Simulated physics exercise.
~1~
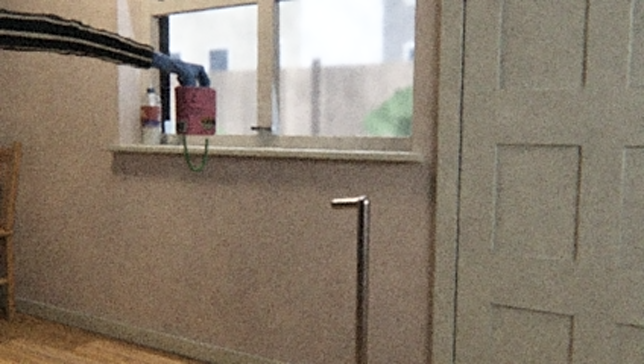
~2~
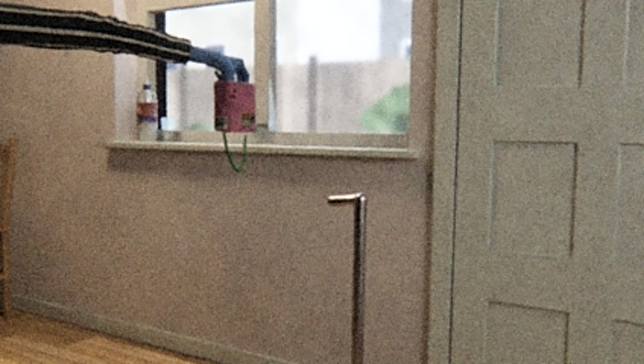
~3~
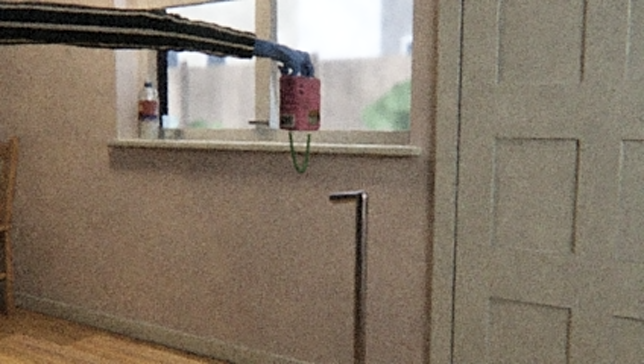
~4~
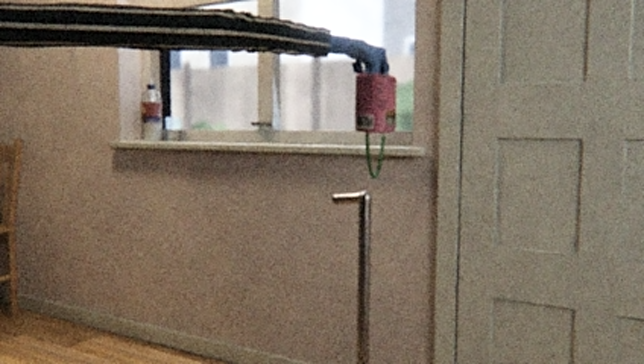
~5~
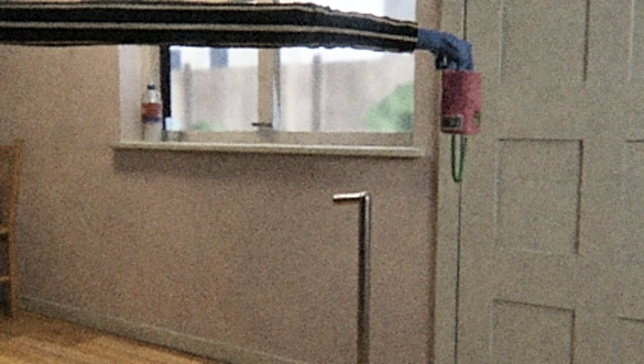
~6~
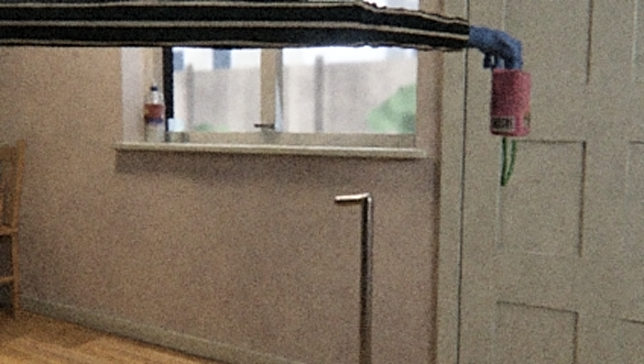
In a plain room with a wooden floor, seen from the side by a slightly swaying camera, a window sits above a sill and a panelled, pale grey-green door stands at the right. A thin metal post with a short hook pointing left rises in front of the wall. A blue hand on a dark striped arm reaches in from the left, holding a pink pouch with a green loop hanging beneath it. The hand carries the pouch steadily right, and the loop passes above the hook without catching. The pouch ends clear of the post, upright before the door.
